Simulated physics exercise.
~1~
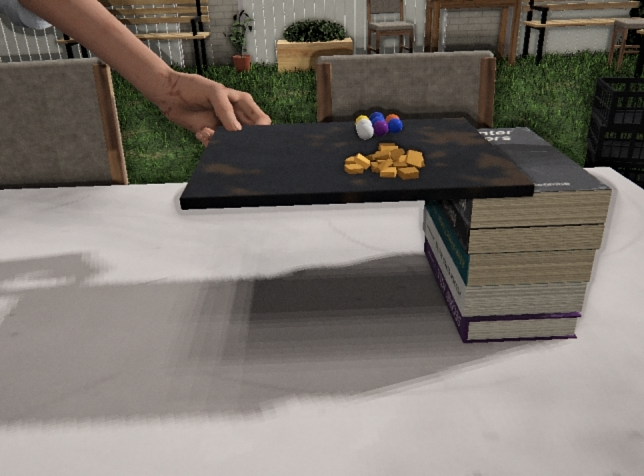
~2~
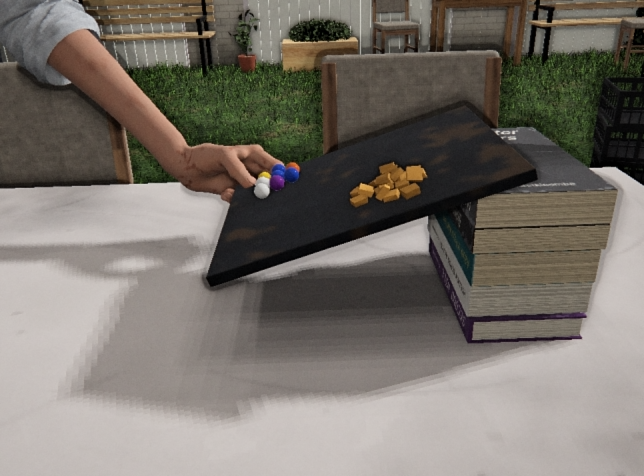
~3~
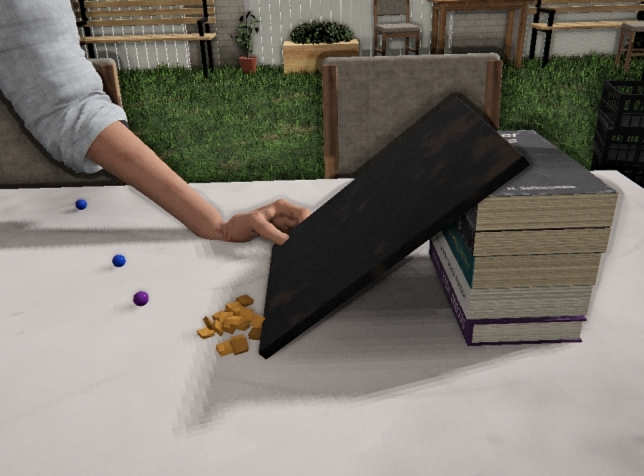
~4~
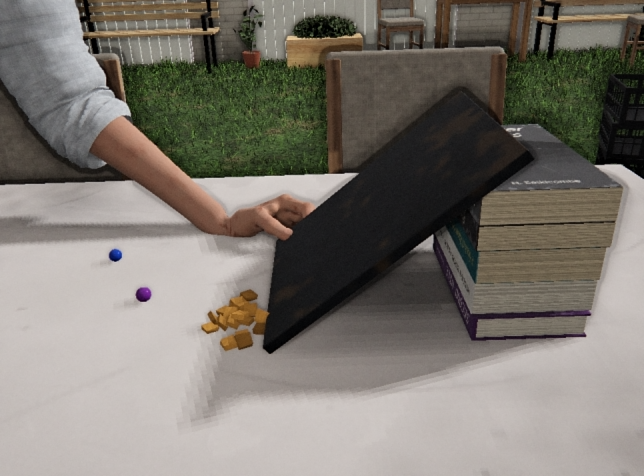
To begin with, a hand at the left holds one end of a dark board level above a white table, its right end resting on a stack of thick books, with a cluster of small colourful balls and a pile of orange-yellow chunks on top. The hand lowers its end, and the balls shift left toward the fingers while the chunks stay up the slope. As the board tilts steeply, both groups leave it. The chunks settle in a heap at its foot, while the balls scatter farther left. Finally, the board stays steeply tilted, and only a blue ball and a purple ball remain in view out on the table.
